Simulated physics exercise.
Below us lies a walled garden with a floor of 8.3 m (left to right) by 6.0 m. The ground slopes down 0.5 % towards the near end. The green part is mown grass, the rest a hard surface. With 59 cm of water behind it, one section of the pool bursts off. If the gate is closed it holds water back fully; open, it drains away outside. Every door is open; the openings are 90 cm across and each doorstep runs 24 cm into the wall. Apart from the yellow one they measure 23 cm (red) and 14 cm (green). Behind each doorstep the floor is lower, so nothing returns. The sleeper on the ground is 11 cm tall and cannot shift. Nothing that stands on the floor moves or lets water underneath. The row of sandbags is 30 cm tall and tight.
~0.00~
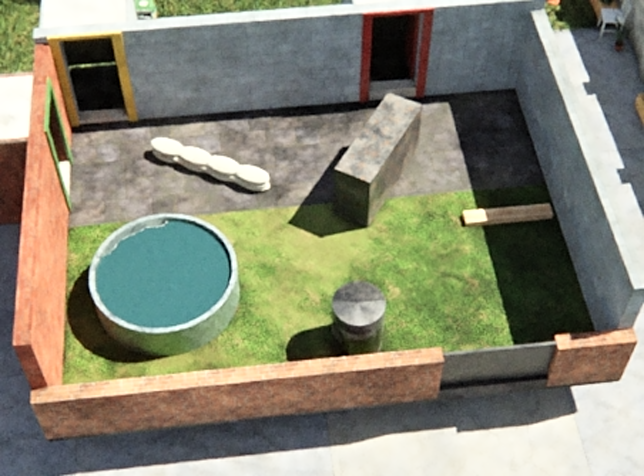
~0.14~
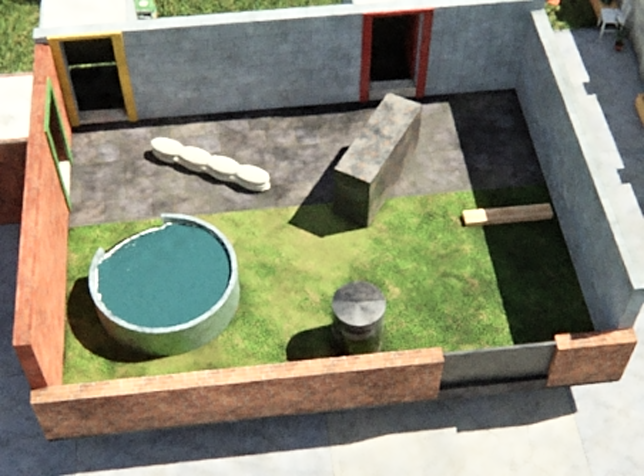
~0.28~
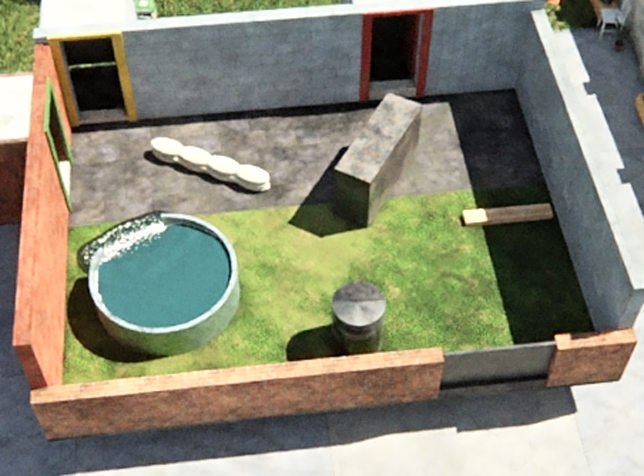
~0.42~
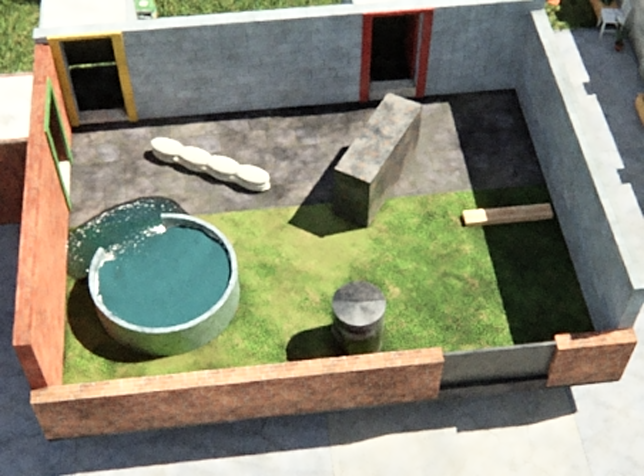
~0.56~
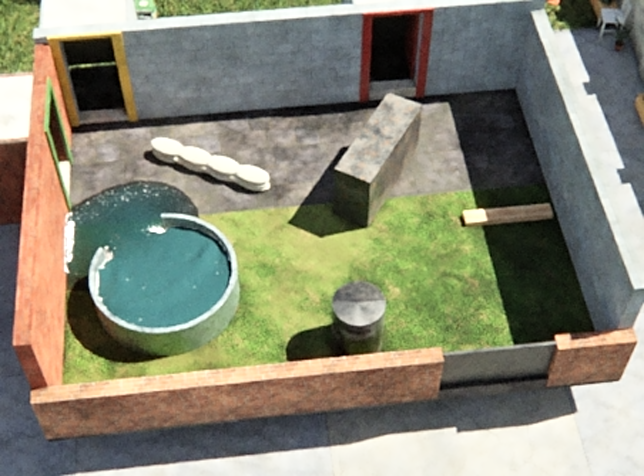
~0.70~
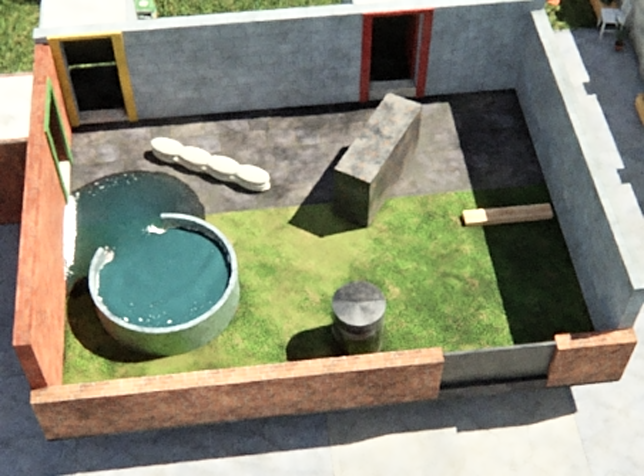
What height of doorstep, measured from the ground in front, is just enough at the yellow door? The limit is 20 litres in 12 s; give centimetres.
Some 33 cm above the ground.
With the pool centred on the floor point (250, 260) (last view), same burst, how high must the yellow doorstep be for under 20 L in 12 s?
About 23 cm.
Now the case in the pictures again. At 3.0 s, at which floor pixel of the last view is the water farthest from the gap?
At about (259, 111).
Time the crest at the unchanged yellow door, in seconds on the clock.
Around 2.2 s.
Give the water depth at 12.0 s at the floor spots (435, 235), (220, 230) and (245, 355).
Roughly 1, 5 and 4 cm, in turn.
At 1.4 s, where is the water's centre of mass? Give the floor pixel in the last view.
Near (146, 261).
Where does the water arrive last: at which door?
The red one.
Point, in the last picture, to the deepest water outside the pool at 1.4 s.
At about (72, 127).
After 1.4 s water covers 15 % of the floor, deepest (38 cm) near (72, 127); 8 cm at the yellow door, 0 litres in over its 9 cm doorstep.
After 3.0 s water covers 25 % of the floor, deepest (29 cm) near (102, 124); 29 cm at the yellow door, 246 litres in over its 9 cm doorstep.
After 12.0 s water covers 75 % of the floor, deepest (6 cm) near (62, 415); 5 cm at the yellow door, 417 litres in over its 9 cm doorstep.
At the yellow door as built, the water arrived by 1.4 s and peaked near 35 cm at 2.2 s.
With a doorstep of 28 cm, 47 litres would have come in within the 12 s; with 37.5 cm, 4 litres. So under 20 litres takes about 33 cm.
